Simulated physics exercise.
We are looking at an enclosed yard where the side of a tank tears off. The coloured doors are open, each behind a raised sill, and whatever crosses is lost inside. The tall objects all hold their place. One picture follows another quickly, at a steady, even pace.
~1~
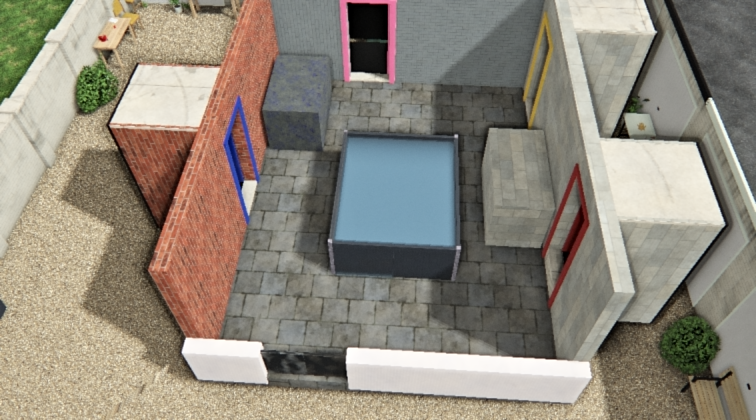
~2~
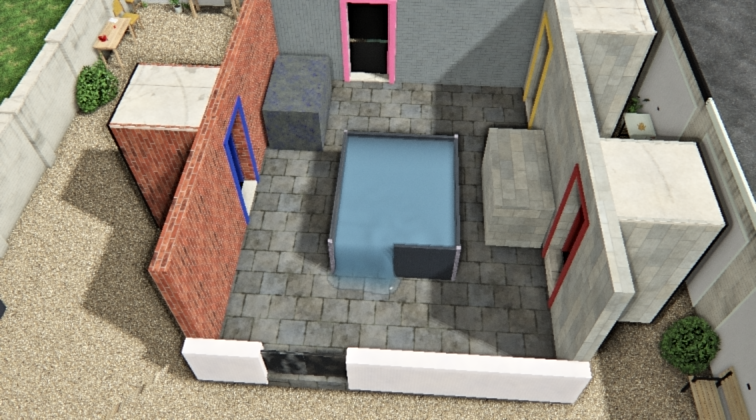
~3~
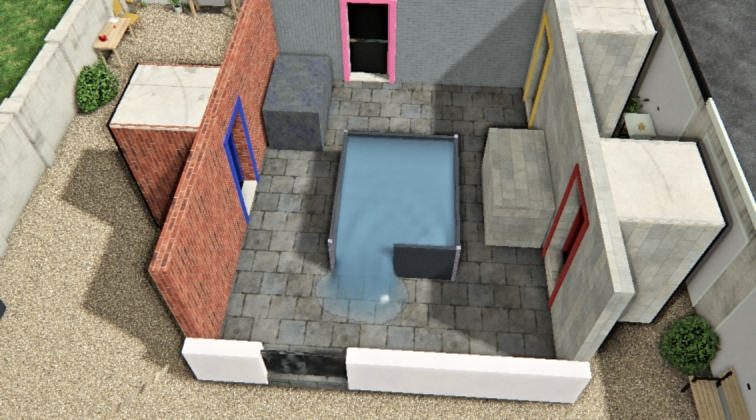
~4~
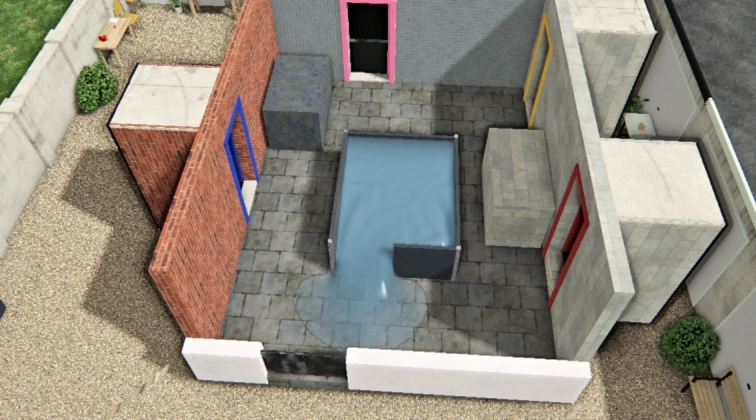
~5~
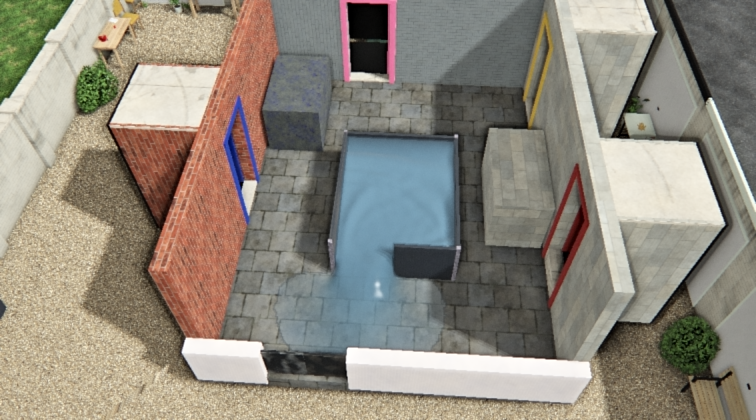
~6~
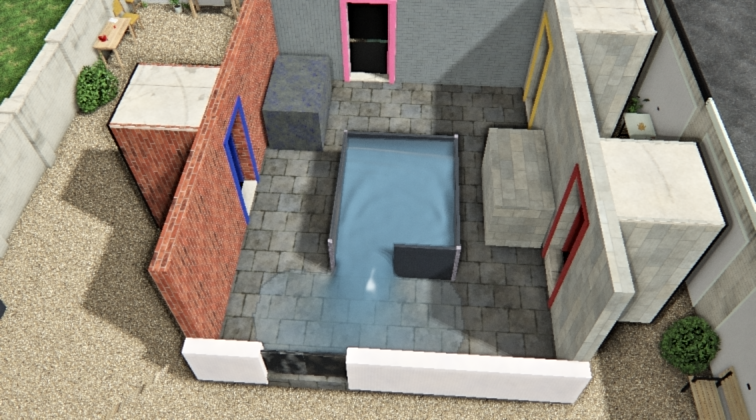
Water pours through a gap torn in the near side of an open tank in a walled yard, then spreads across the grey paving toward the low white front wall, while the surrounding blocks and coloured doorways stay still.
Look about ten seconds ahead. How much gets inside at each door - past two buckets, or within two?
The yellow door within two, the pink door past two, the red door within two, the blue door past two.
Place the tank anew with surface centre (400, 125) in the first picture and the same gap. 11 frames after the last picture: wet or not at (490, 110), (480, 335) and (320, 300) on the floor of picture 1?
Going through them in that order: Still bare, waterlogged and waterlogged.
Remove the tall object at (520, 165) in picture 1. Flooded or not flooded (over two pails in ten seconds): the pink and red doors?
Pink door: Gets flooded; red door: Does not flood.
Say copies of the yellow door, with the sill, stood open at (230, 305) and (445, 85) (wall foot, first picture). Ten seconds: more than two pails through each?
In order: Exceeds it, falls short.
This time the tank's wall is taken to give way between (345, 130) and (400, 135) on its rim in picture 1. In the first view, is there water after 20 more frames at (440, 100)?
Answer: Under water.
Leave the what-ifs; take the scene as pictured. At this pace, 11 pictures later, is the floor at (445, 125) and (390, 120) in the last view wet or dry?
So I'd put them as unwetted and unwetted.
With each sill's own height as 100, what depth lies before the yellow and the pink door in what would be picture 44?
Around 10 in a hundred for the first and 280 in a hundred for the second.
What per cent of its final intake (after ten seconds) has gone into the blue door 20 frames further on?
By my reckoning, 0 percent.
A moment on, water covers 20 % of the floor; the yellow door not reached, the pink door not reached, the red door not reached, the blue door not reached.
Next, water covers 35 % of the floor; the yellow door not reached, the pink door not reached, the red door wet at the sill, nothing in, the blue door not reached.
Then, water covers 60 % of the floor; the yellow door not reached, the pink door not reached, the red door wet at the sill, nothing in, the blue door wet at the sill, nothing in.
Later, water covers 95 % of the floor; the yellow door wet at the sill, nothing in, the pink door over two buckets in, the red door wet at the sill, nothing in, the blue door wet at the sill, nothing in.
In the end, water covers 100 % of the floor; the yellow door under two buckets in, the pink door far over two buckets in, the red door wet at the sill, nothing in, the blue door far over two buckets in.
